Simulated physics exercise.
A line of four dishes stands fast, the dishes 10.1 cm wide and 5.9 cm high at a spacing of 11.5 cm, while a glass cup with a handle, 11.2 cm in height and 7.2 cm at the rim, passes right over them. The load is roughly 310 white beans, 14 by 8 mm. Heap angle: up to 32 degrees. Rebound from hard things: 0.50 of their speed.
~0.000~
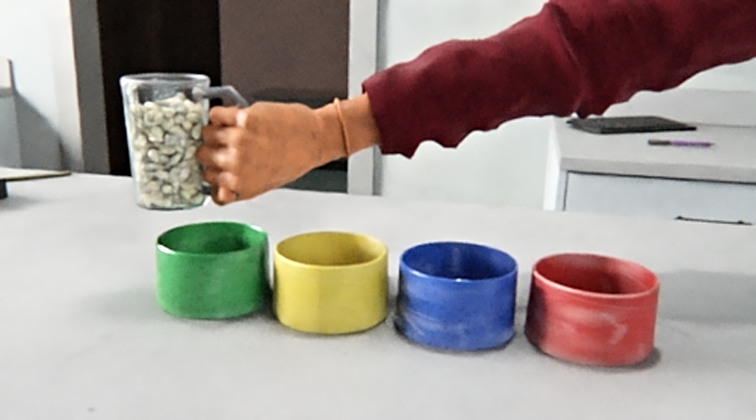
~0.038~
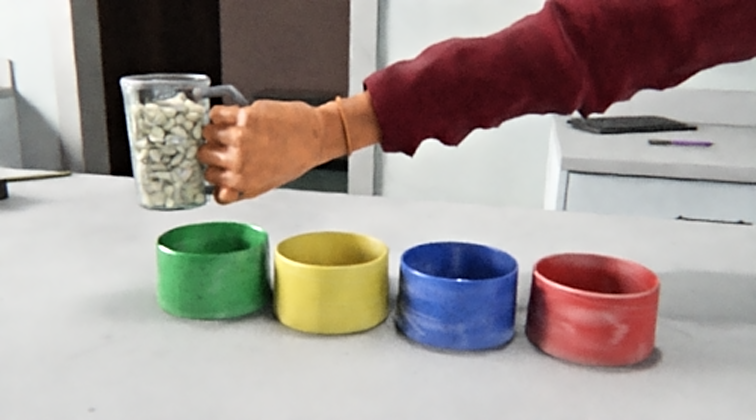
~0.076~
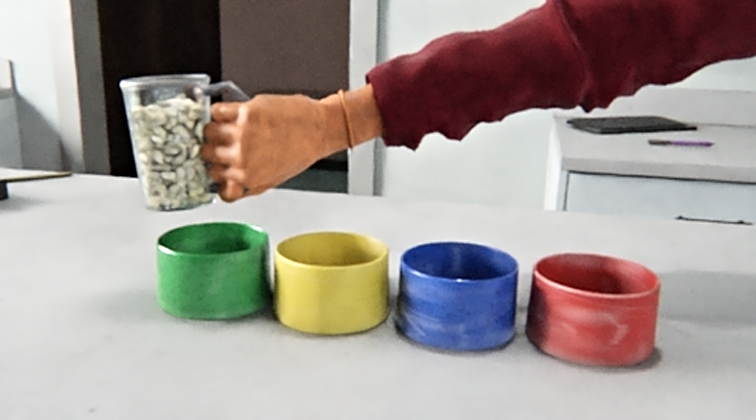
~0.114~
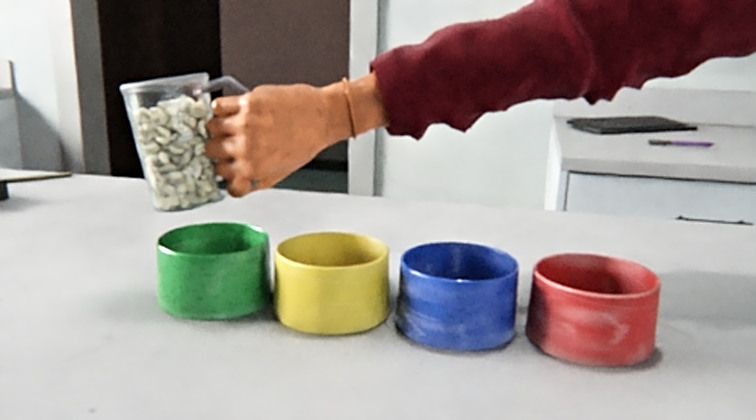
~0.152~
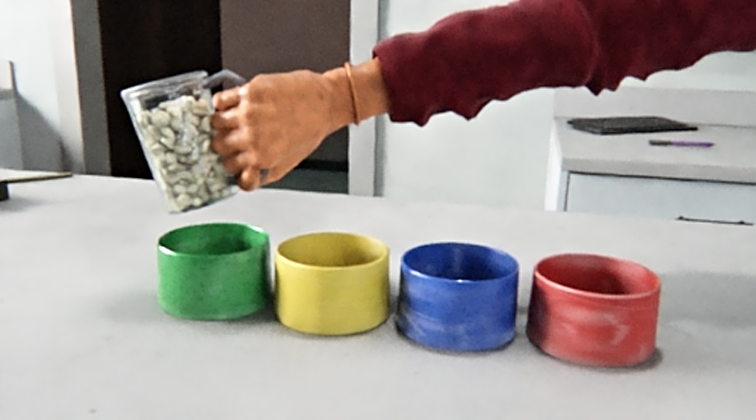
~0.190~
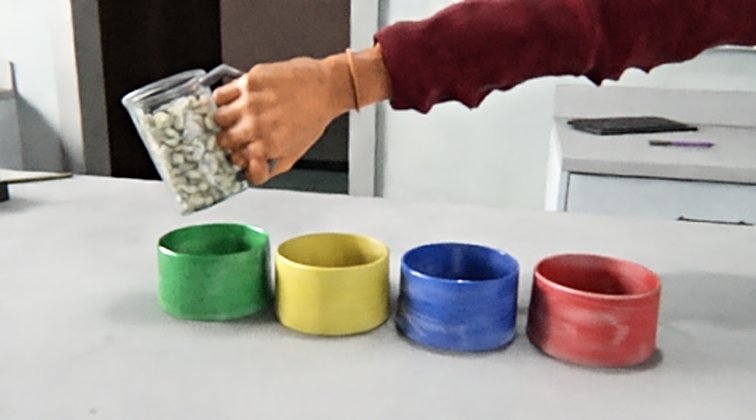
A hand and forearm in a maroon sleeve reach in from the upper right over a pale grey tabletop, seen from the front and slightly above in a room with light cabinets. The hand grips the handle of a clear cup full of whitish beans, above a row of green, yellow, blue and red dishes. It tilts the cup leftward, shifting it slightly right, while the dishes and camera stay still.
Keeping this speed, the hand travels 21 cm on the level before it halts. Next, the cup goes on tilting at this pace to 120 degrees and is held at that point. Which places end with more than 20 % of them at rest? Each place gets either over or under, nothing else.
Here is the list: Red under, blue under, green over, yellow under, counter under.
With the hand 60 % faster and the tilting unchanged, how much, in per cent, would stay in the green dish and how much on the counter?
Shares - green 10, counter 10.
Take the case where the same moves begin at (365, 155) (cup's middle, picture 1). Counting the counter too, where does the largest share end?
Most of it lands at blue.
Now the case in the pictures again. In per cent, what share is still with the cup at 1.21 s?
I'd estimate some 0 per cent of the load.
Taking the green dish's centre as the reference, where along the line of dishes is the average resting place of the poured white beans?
Close to 1 cm, shifted rightward.
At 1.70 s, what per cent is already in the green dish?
I'd say close to 85 per cent at that point.
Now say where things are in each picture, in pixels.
Cup at (169, 141), tilt 0 degrees, lip at (129, 78), moved 0.0 cm; middle of the pieces at (173, 156); green dish at (213, 238); yellow dish at (332, 249); blue dish at (458, 261); red dish at (595, 273), in the first frame.
Cup at (171, 142), tilt 1 degrees, lip at (129, 79), moved 0.1 cm; middle of the pieces at (174, 156), in the second frame.
Cup at (173, 142), tilt 4 degrees, lip at (129, 81), moved 0.4 cm; middle of the pieces at (178, 156), in the third frame.
Cup at (178, 143), tilt 10 degrees, lip at (129, 86), moved 0.8 cm; middle of the pieces at (184, 156), in the fourth frame.
Cup at (184, 144), tilt 16 degrees, lip at (130, 93), moved 1.3 cm; middle of the pieces at (191, 156), in the fifth frame.
Cup at (190, 144), tilt 23 degrees, lip at (131, 100), moved 1.9 cm; middle of the pieces at (198, 156); green dish at (214, 239); yellow dish at (333, 250); blue dish at (460, 262); red dish at (596, 274). The cup turns about 180 degrees a second and travels 15 cm a second, in the sixth frame.
After 0.80 s, tilt 120 degrees; cup holds 70 %, green 30 %.
After 1.21 s, tilt 120 degrees; cup holds 0 %, green 85 %, yellow 5 %.
Then, at 1.70 s, tilt 120 degrees; cup holds 0 %, green 85 %, yellow 5 %.
By 2.2 s all is still; red 0 %, blue 0 %, green 85 %, yellow 5 %, counter 10 %.
